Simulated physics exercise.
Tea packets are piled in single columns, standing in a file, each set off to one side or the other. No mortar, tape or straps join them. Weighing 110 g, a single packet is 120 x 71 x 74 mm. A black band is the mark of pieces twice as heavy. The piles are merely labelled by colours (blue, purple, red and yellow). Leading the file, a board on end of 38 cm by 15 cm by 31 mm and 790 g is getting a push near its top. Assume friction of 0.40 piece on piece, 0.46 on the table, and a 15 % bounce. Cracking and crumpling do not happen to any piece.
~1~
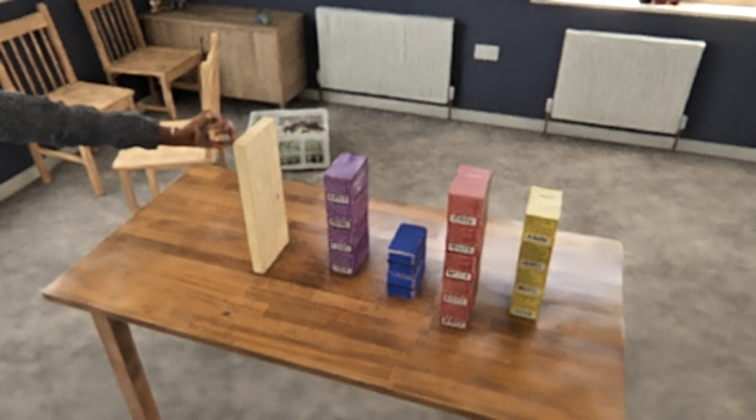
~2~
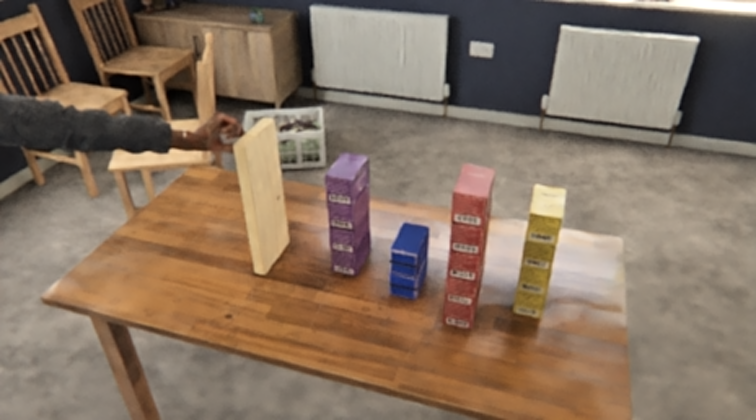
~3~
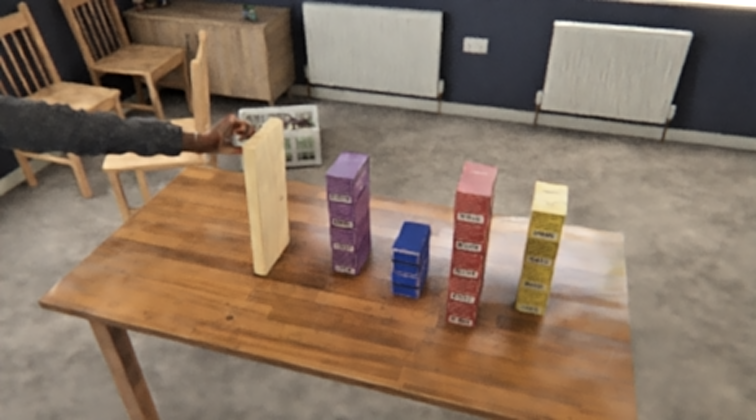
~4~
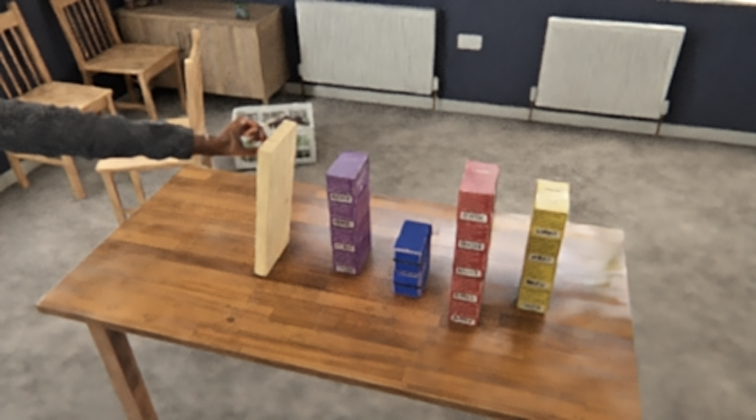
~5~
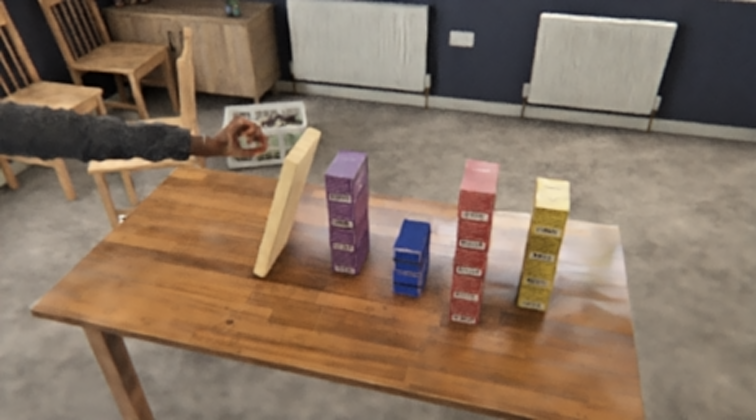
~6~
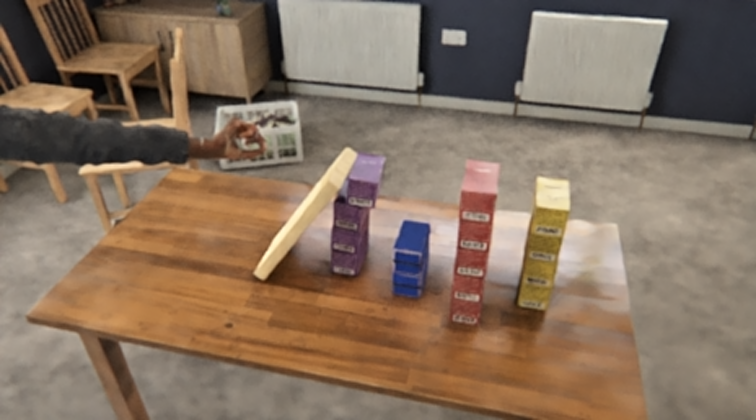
A hand pushes an upright wooden board, which tilts right and leans against the purple stack.
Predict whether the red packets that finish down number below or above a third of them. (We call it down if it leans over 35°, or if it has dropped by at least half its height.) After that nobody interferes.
Below a third.
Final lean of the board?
55°, roughly.
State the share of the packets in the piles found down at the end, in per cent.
Roughly 20 per cent of them.
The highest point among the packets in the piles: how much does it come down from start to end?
Drop: Around 0 cm.
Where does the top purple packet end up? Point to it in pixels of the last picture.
About (481, 259).
Then, 0.07 s past the last view, board 43° from upright; none of the 5 red packets down (0 of 15 in all colours); top red packet unmoved; top purple packet 22° from how it stood.
Then, 0.15 s past the last view, board 54° from upright; none of the 5 red packets down (3 of 15 in all colours); top red packet unmoved; top purple packet 44° from how it stood, 52 mm lower.
Then, 0.35 s past the last view, board 55° from upright; none of the 5 red packets down (3 of 15 in all colours); top red packet unmoved; top purple packet on its side.
In the end, board 55° from upright; none of the 5 red packets down (3 of 15 in all colours); top red packet unmoved; top purple packet on its side. That is 0 per cent. From the last view, middles, top red packet near (480, 191), top purple packet near (481, 259).
